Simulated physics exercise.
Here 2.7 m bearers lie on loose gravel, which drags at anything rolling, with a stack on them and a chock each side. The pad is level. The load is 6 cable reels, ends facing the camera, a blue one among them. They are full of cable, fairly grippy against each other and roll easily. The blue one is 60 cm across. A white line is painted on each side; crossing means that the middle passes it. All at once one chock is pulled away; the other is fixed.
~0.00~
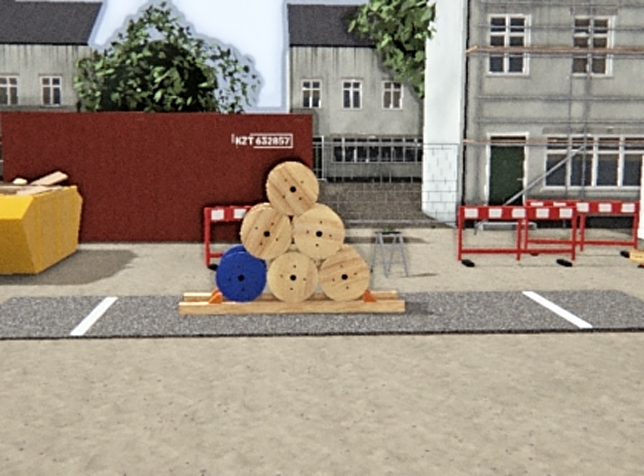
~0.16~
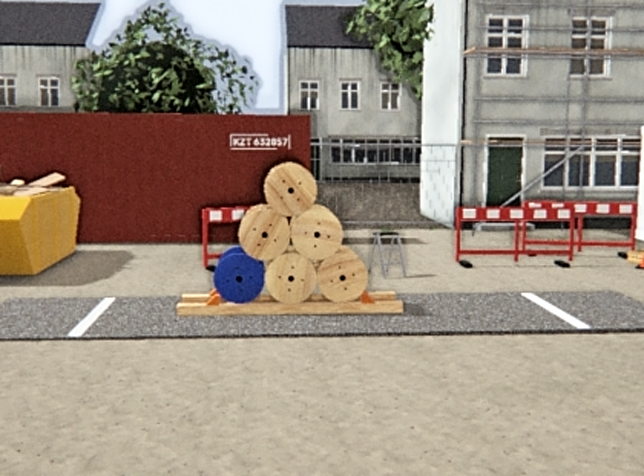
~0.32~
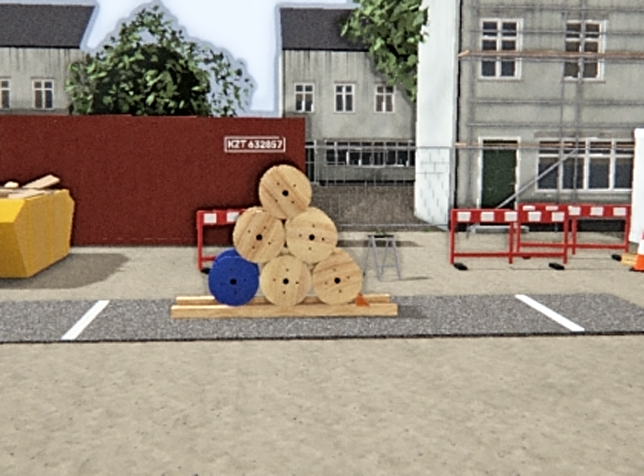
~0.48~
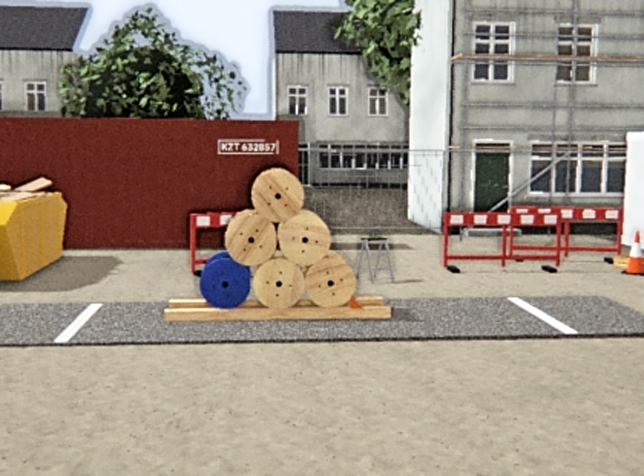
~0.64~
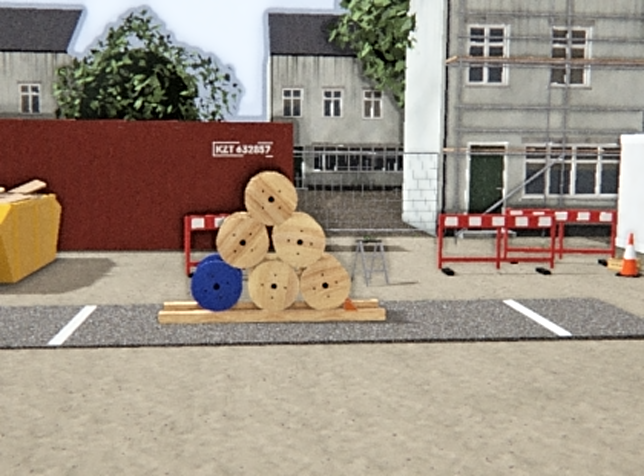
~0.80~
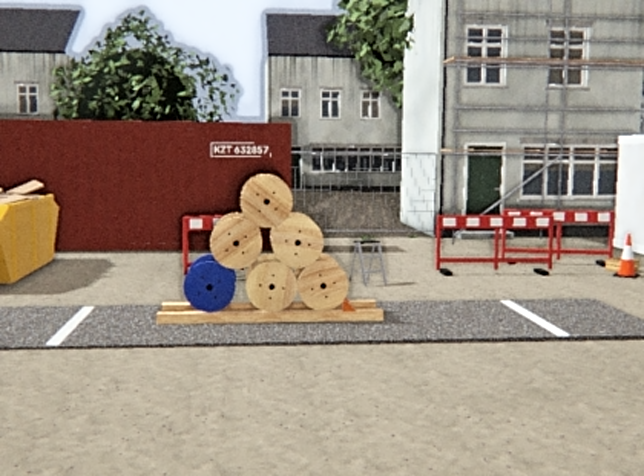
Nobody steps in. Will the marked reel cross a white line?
The blue reel rolls past a line.
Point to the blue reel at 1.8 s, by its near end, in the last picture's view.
Around (123, 299).
After 1.3 s, blue is on the bearers, 25 cm from the bearers' left end, rolling left; 0 past a line.
After 1.8 s, blue is off the bearers, 60 cm short of the left line, rolling left; 0 past a line.
After 2.5 s, blue is past the left line; 1 past a line.
At rest (5.5 s), blue is past the left line; 2 past a line.
